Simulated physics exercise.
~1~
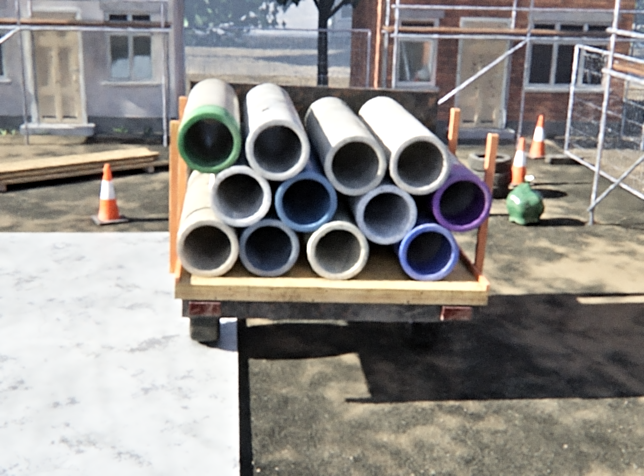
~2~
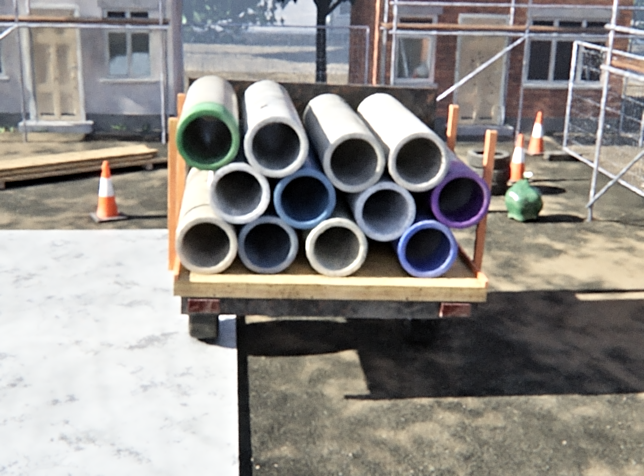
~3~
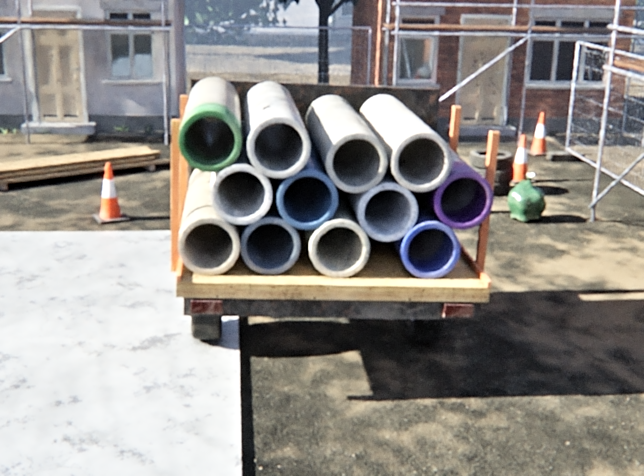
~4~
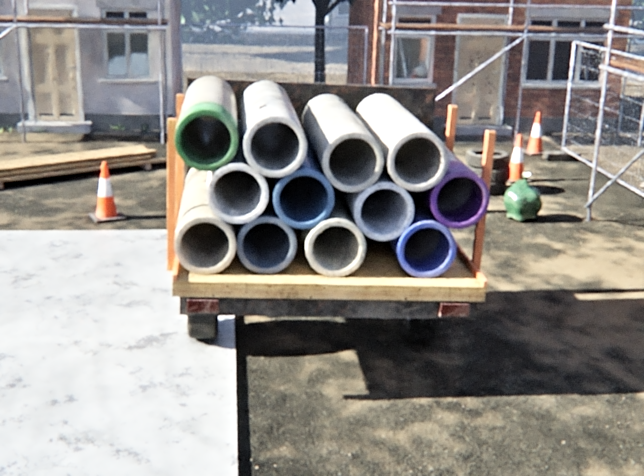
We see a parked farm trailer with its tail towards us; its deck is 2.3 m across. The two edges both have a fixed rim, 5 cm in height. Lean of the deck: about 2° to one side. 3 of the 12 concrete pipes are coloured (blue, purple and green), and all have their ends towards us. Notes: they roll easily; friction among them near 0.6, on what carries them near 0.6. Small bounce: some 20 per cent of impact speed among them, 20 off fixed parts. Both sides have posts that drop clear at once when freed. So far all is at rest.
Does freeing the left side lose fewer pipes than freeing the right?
Yes - the left side loses fewer.
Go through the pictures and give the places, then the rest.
The first frame shows blue (430, 254), purple (464, 205), green (209, 144); the deck slopes 2° down to the right; 4 of the 12 make up the bottom layer; nothing moves.
The second frame shows blue (428, 251), purple (462, 201), green (208, 141); rims, left 5 cm, right 5 cm; at rest.
The third frame shows blue (431, 251), purple (465, 202), green (210, 142); side tops at (176, 125) and (494, 137); at rest.
The fourth frame shows blue (427, 251), purple (461, 201), green (206, 141); at rest.
With the left side gone, after 0.7 s, blue is on the deck, 45 cm from the right edge; purple is up on others, 20 cm from the right edge; green is dropping off the left side; 1 gone from the deck.
With the left side gone, finally, blue is on the deck, 45 cm from the right edge; purple is up on others, 20 cm from the right edge; green is on the ground to the left; 1 gone from the deck.
With the right side gone, after 1.6 s, blue is dropping off the right side; purple is down on the right; green is up on others, 20 cm from the left edge; 3 gone from the deck.
With the right side gone, finally, blue is down on the right; purple is on the ground to the right; green is up on others, 55 cm from the left edge; 5 gone from the deck.
